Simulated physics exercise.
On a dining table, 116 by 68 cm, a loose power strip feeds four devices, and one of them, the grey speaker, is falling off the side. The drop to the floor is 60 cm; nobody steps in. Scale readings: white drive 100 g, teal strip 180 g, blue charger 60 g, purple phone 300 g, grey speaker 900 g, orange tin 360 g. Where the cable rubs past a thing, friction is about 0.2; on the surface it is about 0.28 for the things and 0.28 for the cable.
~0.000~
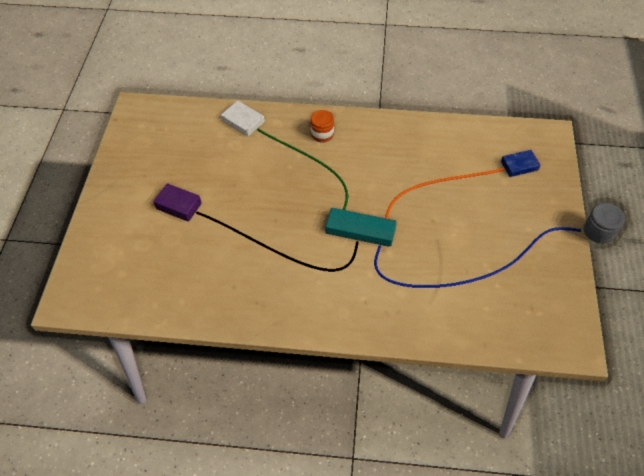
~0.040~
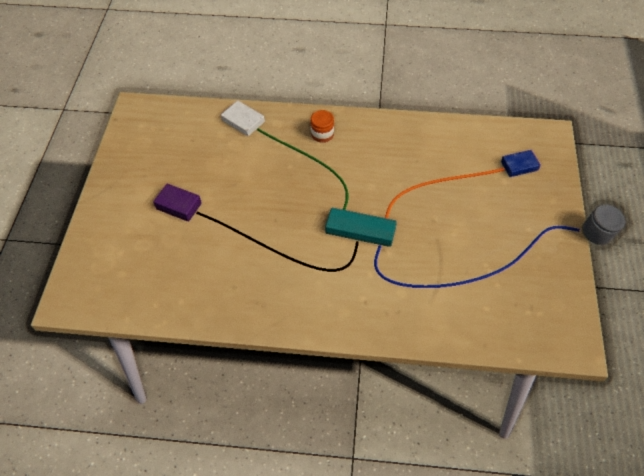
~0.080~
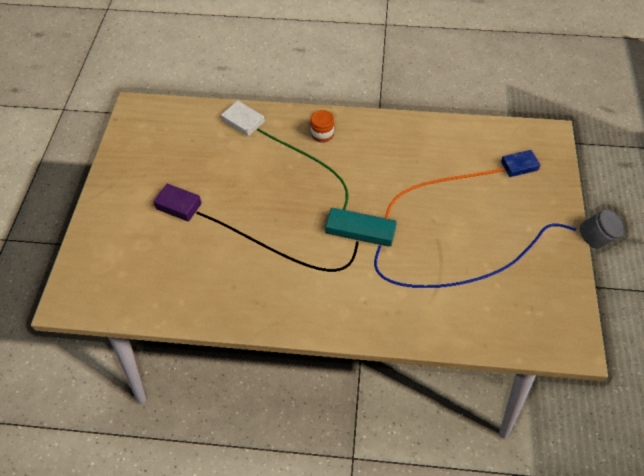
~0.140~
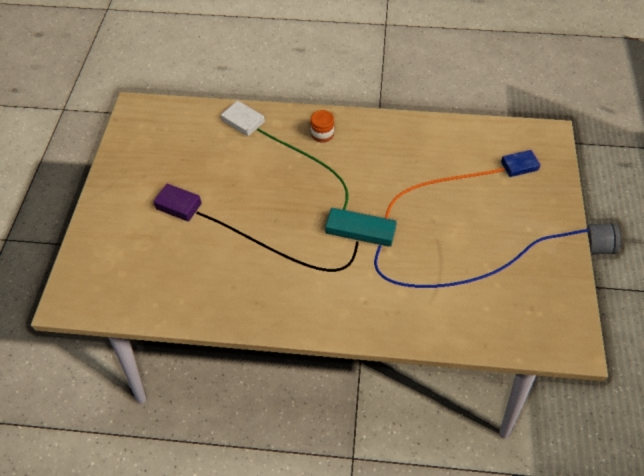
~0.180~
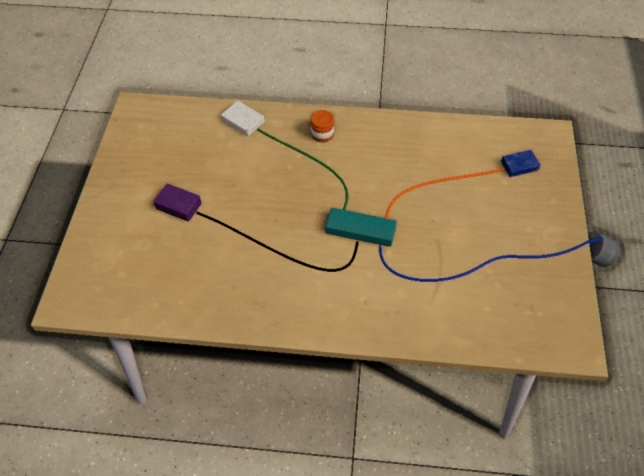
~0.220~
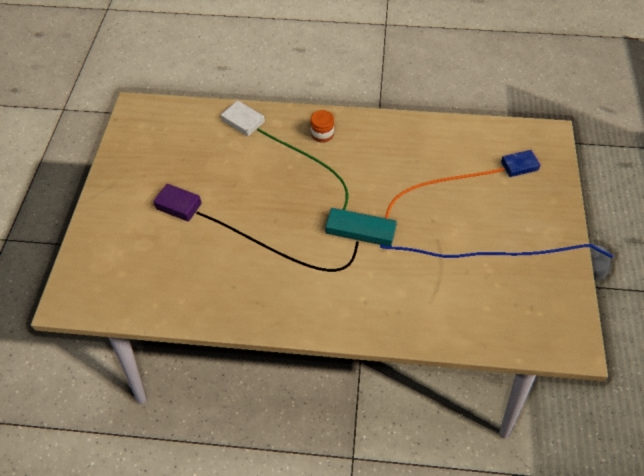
In the video, a teal power strip sits on a wooden table with cables running to four devices; the grey speaker at the right edge tilts and drops below the tabletop's edge, pulling its curved blue cable nearly straight.
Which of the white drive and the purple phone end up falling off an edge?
White drive: Falls, purple phone: Falls.
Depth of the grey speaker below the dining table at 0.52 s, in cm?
50 cm or so.
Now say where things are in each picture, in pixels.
White drive (242, 115); purple phone (176, 198); blue cable runs through (376, 264) (418, 286) (477, 279) (519, 258) (552, 230), in the first picture.
Grey speaker (608, 217); blue cable runs through (376, 264) (477, 279) (550, 228), in the second picture.
Grey speaker (602, 229); blue cable runs through (376, 264) (477, 279) (548, 227), in the third picture.
Grey speaker (602, 239); blue cable runs through (376, 264) (477, 279) (559, 236), in the fourth picture.
Grey speaker (599, 249); blue cable runs through (385, 264) (487, 263) (583, 244), in the fifth picture.
White drive (242, 115); purple phone (176, 198); blue cable runs through (402, 249) (454, 256) (513, 254) (564, 249), in the sixth picture.
By 0.5 s, the strip's end of the blue cable at (542, 200); purple phone 34 cm off its start, white drive 27 cm off its start, teal strip 38 cm off its start.
By 0.8 s, the strip has left the top; purple phone 68 cm off its start, white drive 56 cm off its start, teal strip over the edge.
By 1.1 s, the strip has left the top; white drive on its side, 88 cm off its start at (599, 211), purple phone 86 cm off its start at (566, 241), teal strip over the edge.
By 1.4 s, the strip has left the top; white drive over the edge, purple phone over the edge, teal strip over the edge.
By 2.6 s, the strip has left the top; white drive over the edge, purple phone over the edge, teal strip over the edge, blue charger over the edge.
